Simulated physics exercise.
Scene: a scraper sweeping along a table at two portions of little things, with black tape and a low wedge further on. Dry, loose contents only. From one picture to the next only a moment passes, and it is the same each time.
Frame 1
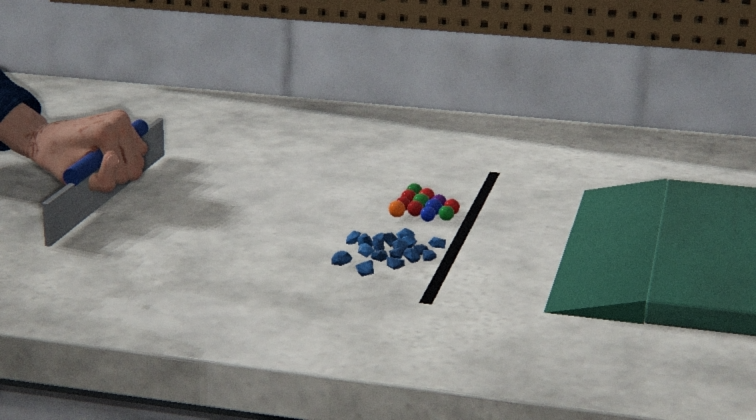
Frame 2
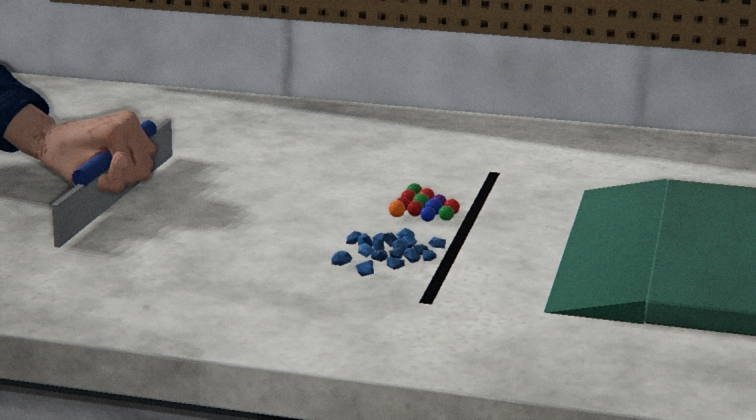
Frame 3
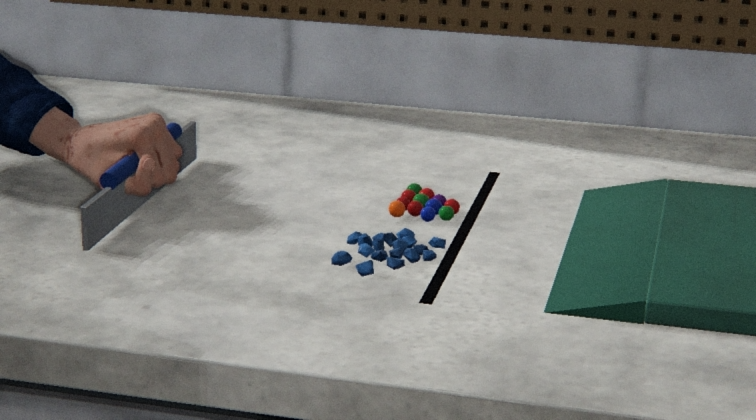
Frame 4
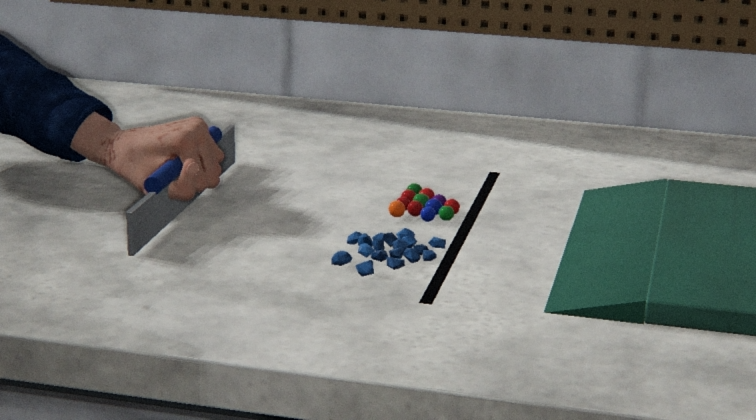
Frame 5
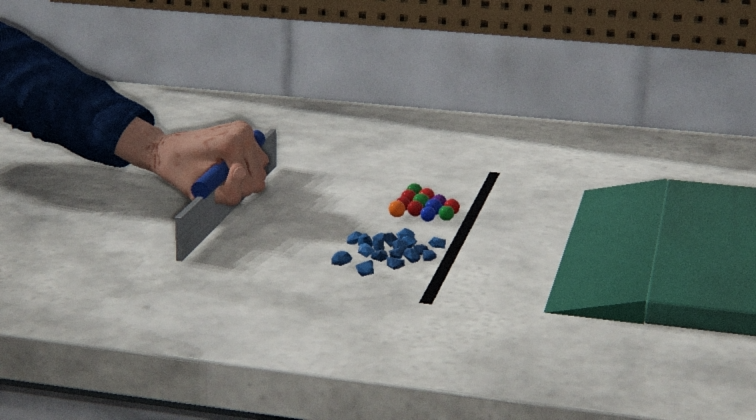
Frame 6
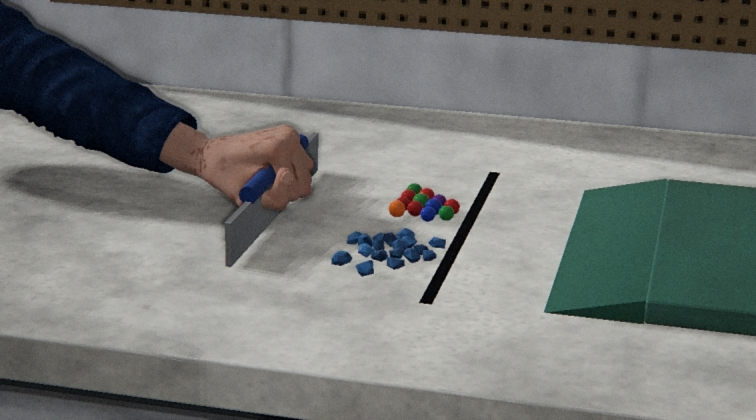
A hand gripping a scraper slid it rightward across a table, closing much of the gap to some blue stones and colorful marbles, which lay still beside black tape and a green wedge.
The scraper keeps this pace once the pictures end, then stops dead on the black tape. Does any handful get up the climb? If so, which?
The front handful does not; the back handful does.
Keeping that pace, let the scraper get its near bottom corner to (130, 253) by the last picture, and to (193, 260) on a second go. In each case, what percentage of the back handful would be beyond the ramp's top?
Roughly 0 percent in the first try and roughly 10 percent in the second.
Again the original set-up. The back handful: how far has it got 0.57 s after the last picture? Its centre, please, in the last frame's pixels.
Its middle sits close to (658, 202) in the last picture.
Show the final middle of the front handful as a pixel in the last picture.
About (547, 265).
Then, 0.14 s later than the last frame, scraper still moving, near (388, 184); front handful every one short of the ramp; back handful every one short of the ramp.
Then, 0.29 s later than the last frame, scraper stopped at the black tape; front handful every one short of the ramp; back handful every one short of the ramp.
Then, 0.57 s later than the last frame, scraper stopped at the black tape; front handful about a tenth on the ramp, the larger part short of the ramp; back handful roughly a third past the top, roughly two thirds on the ramp.
When it is over, scraper stopped at the black tape; front handful not one past the top, about a tenth on the ramp, the larger part short of the ramp; back handful the larger part past the top, about a tenth on the ramp, about a tenth short of the ramp.
